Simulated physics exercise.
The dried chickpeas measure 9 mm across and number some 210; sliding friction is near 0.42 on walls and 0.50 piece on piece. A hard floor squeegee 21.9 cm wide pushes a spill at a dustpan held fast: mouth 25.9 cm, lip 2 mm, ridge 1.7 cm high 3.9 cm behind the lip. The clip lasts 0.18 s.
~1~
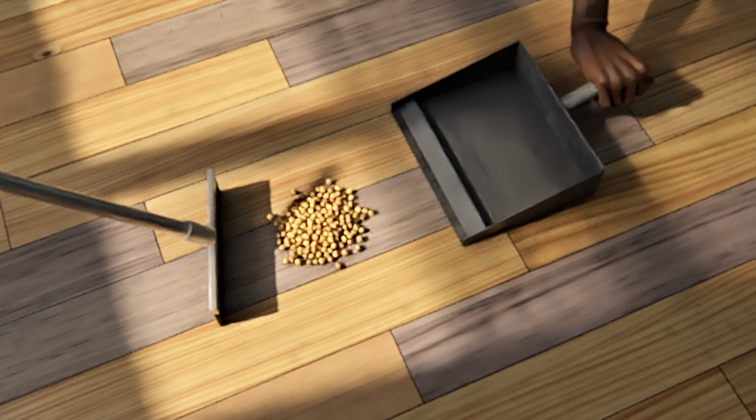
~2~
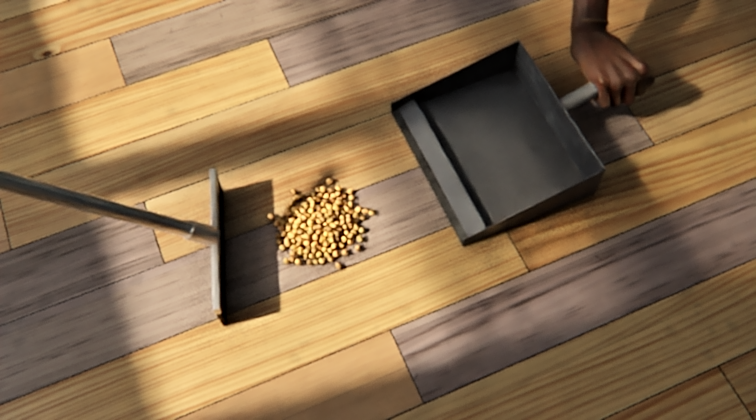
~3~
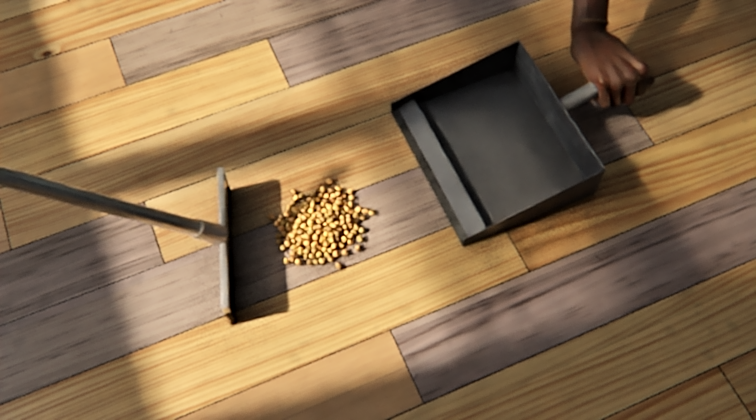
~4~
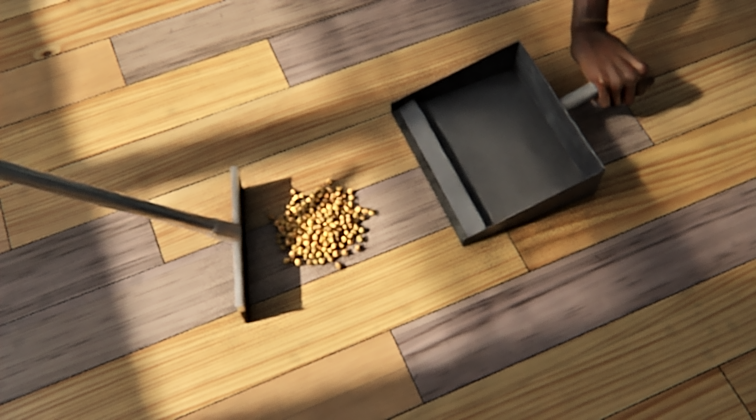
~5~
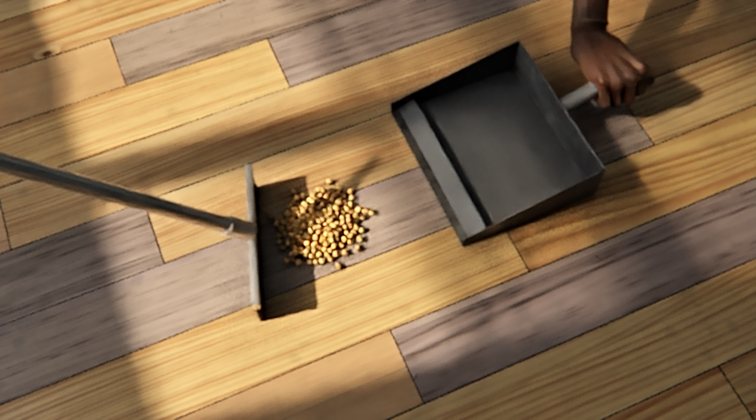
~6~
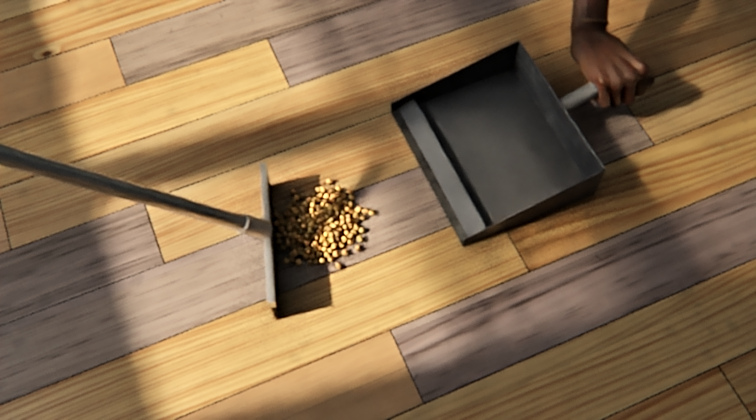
On a wooden floor, a squeegee slides right to a chickpea pile near a still dustpan.
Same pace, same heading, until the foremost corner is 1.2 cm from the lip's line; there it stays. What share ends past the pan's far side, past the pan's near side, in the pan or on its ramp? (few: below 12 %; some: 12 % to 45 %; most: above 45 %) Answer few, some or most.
Far side: Few, near side: Some, pan: Some.
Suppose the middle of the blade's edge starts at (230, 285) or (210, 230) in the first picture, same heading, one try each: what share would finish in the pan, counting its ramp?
About 25 and 15 per cent.
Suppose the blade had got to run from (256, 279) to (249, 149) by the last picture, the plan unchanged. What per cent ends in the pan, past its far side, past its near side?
Pan 0, far 0, near 0.
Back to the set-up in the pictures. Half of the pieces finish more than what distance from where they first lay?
About 20 cm.
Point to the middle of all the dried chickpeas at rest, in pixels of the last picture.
Near (444, 215).
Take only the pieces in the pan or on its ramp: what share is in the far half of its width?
About 10 per cent.
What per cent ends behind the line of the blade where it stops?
Some 5 per cent.
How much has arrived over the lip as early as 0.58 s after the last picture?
Some 25 per cent.
Then, 0.19 s after the last picture, middle of the blade 15 cm from the lip; 0 % over the lip, far side 0 %, near side 0 %.
Then, 0.32 s after the last picture, middle of the blade 8 cm from the lip; 0 % over the lip, far side 0 %, near side 10 %.
Then, 0.58 s after the last picture, middle of the blade 4 cm from the lip; 25 % over the lip, far side 0 %, near side 15 %.
In the end, far side 0 %, near side 15 %, pan 25 %, in front of the lip or behind the blade 55 %.
